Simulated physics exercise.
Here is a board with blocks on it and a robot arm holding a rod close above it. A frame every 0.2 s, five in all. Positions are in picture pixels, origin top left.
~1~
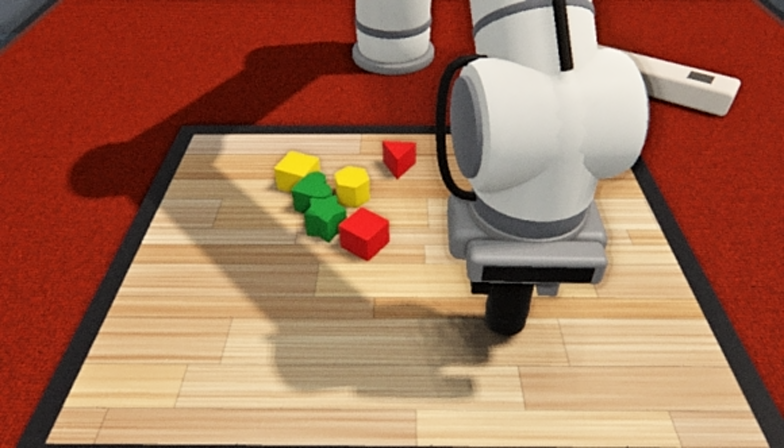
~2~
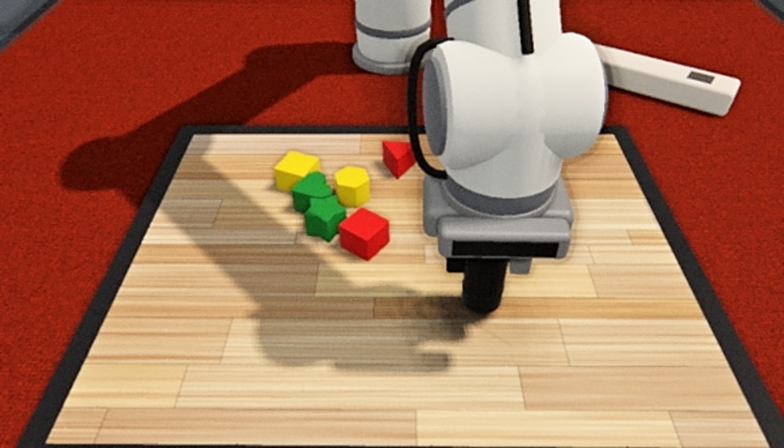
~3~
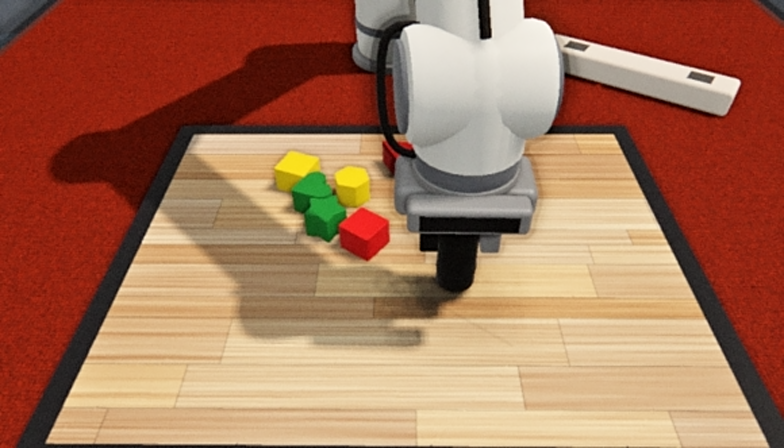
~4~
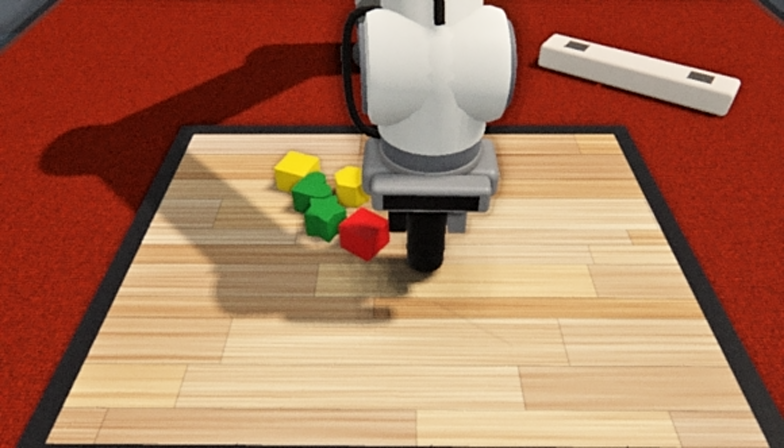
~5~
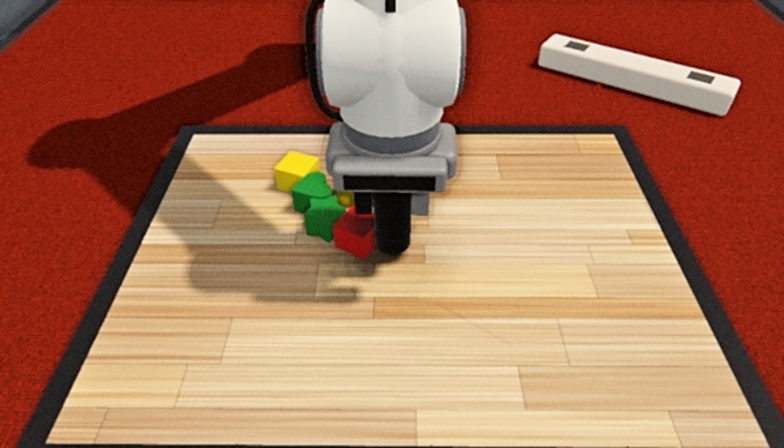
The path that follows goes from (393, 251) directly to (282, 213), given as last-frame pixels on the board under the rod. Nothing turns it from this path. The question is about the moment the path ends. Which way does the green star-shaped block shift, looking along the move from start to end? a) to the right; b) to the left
The answer is b.
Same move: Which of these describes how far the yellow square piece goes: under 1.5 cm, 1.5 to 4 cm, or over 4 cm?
My prediction: Between 1.5 and 4 cm.
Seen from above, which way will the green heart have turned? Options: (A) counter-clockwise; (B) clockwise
B
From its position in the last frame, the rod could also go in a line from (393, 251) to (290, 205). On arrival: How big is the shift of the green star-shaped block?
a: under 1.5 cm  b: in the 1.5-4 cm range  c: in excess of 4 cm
The one that fits is c, in excess of 4 cm.
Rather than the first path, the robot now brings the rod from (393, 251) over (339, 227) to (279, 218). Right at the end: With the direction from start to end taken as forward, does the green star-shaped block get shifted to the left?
I expect so.
What follows on the original path. One third of the way, rod (352, 230); yellow square piece (290, 155), turned 30° clockwise; green heart (289, 177), turned 50° clockwise; green star-shaped block (282, 204), turned 20° anticlockwise; red square piece (317, 210).
Two thirds of the way, rod (315, 217); yellow square piece (290, 154), turned 30° clockwise; green heart (285, 177), turned 65° clockwise; green star-shaped block (242, 202), turned 40° anticlockwise; red square piece (279, 201), turned 30° anticlockwise.
At the end, rod (281, 205); yellow square piece (292, 152), turned 30° clockwise; green heart (277, 174), turned 100° clockwise; green star-shaped block (206, 205), turned 55° anticlockwise; red square piece (243, 199), turned 45° anticlockwise.
